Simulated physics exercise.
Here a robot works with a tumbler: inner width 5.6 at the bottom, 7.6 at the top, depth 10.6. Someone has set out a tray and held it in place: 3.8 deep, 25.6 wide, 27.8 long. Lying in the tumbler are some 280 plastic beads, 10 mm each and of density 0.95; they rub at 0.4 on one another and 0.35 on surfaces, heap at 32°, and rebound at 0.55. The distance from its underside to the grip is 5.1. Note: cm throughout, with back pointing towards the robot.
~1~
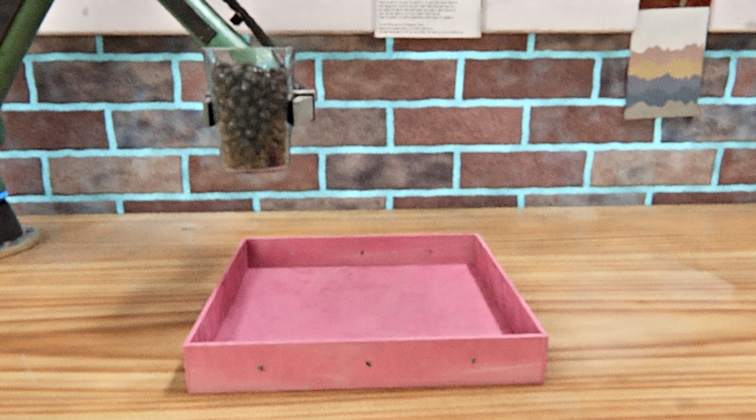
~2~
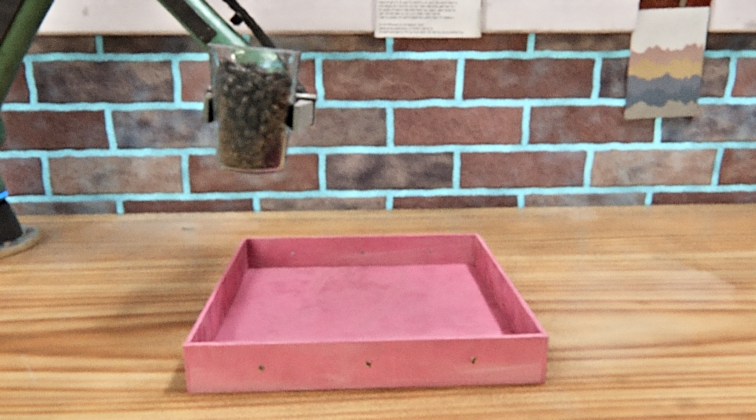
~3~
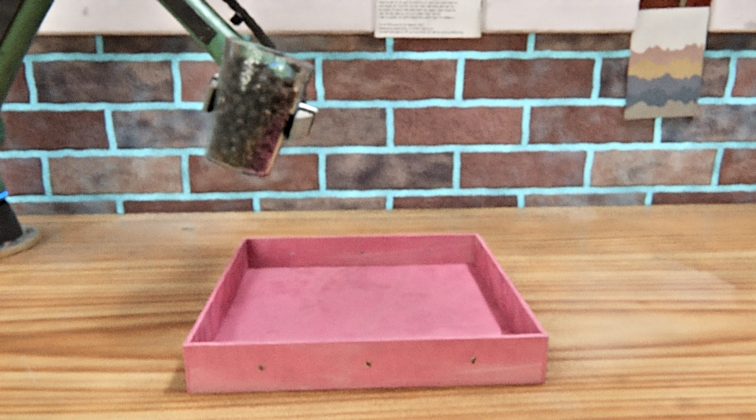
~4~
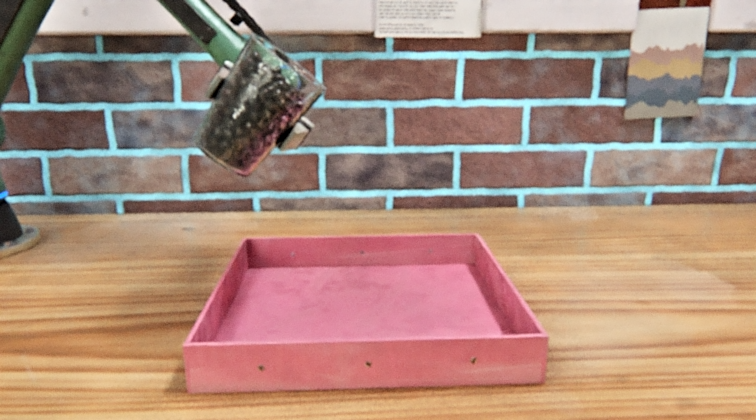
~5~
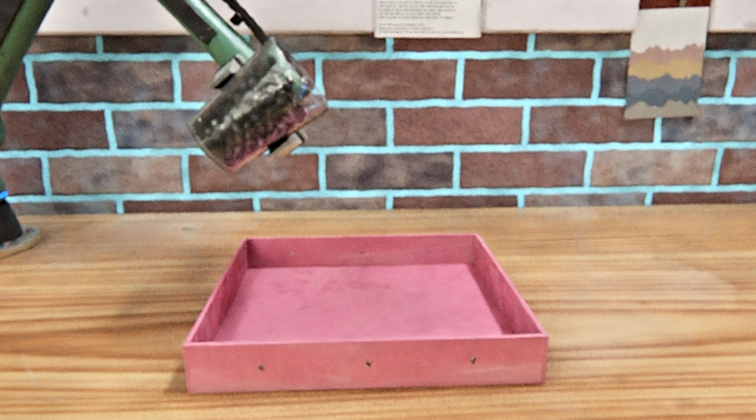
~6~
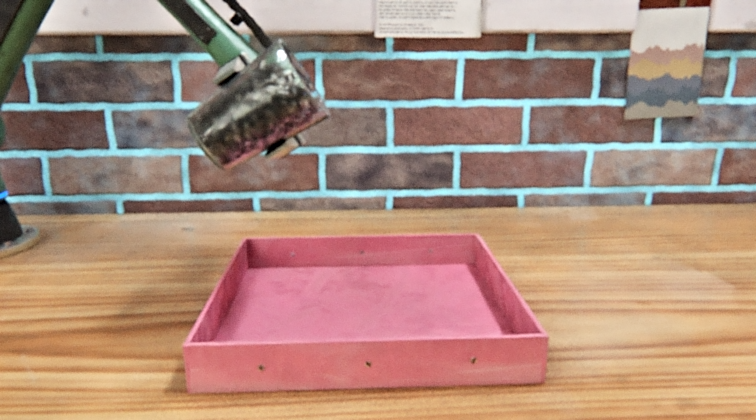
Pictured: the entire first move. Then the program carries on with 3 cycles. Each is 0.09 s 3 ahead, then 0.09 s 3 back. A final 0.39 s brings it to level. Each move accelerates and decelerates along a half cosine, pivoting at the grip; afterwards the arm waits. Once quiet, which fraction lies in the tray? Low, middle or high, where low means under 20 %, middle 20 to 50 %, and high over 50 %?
Middle, 20 to 50 %.
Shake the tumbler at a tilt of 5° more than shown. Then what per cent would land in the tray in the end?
About 35 percent.
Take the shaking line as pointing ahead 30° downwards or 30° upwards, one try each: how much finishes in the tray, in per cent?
First try some 15 %, second try some 35 %.
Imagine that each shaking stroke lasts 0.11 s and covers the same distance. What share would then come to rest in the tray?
It would come to around 20 %.
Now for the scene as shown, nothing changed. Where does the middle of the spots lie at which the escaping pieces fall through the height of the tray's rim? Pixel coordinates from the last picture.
I'd put it somewhere near (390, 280).
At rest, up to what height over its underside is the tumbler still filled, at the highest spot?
The top sits some 9.0 cm up.
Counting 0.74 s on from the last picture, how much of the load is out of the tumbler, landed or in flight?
Roughly 30 per cent by then.
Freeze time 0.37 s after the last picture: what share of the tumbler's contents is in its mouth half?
Something like 50 percent sits in that half.
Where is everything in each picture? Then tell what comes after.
In the first frame, tumbler middle at (253, 111), level; upper third of the load around (249, 85), from x 215 to 285, top at y 70; 281 in the tumbler.
In the second frame, tumbler middle at (253, 111), tilted 6° forward; upper third of the load around (249, 85), from x 220 to 290, top at y 65.
In the third frame, tumbler middle at (254, 111), tilted 20° forward; upper third of the load around (253, 88), from x 215 to 295, top at y 60.
In the fourth frame, tumbler middle at (254, 111), tilted 38° forward; upper third of the load around (257, 89), from x 205 to 300, top at y 60.
In the fifth frame, tumbler middle at (255, 112), tilted 52° forward; upper third of the load around (262, 91), from x 200 to 305, top at y 60.
In the sixth frame, tumbler middle at (255, 112), tilted 58° forward; upper third of the load around (262, 95), from x 200 to 310, top at y 70; 281 in the tumbler.
Then, 0.37 s after the last picture, tilted 58° forward, highest piece 23 above the table; 220 in the tumbler, 36 in the tray, 25 in flight or on a rim.
Then, 0.74 s after the last picture, tilted 27° forward, highest piece 24 above the table; 199 in the tumbler, 73 in the tray, 6 on the table or floor, 3 in flight or on a rim.
Then, 1.13 s after the last picture, level, highest piece 24 above the table; 199 in the tumbler, 74 in the tray, 8 on the table or floor.
Then, 2.18 s after the last picture, level, highest piece 24 above the table; 199 in the tumbler, 74 in the tray, 8 on the table or floor.
Final count, 199 in the tumbler, 74 in the tray, 8 on the table or floor. That is 26 % in the tray.
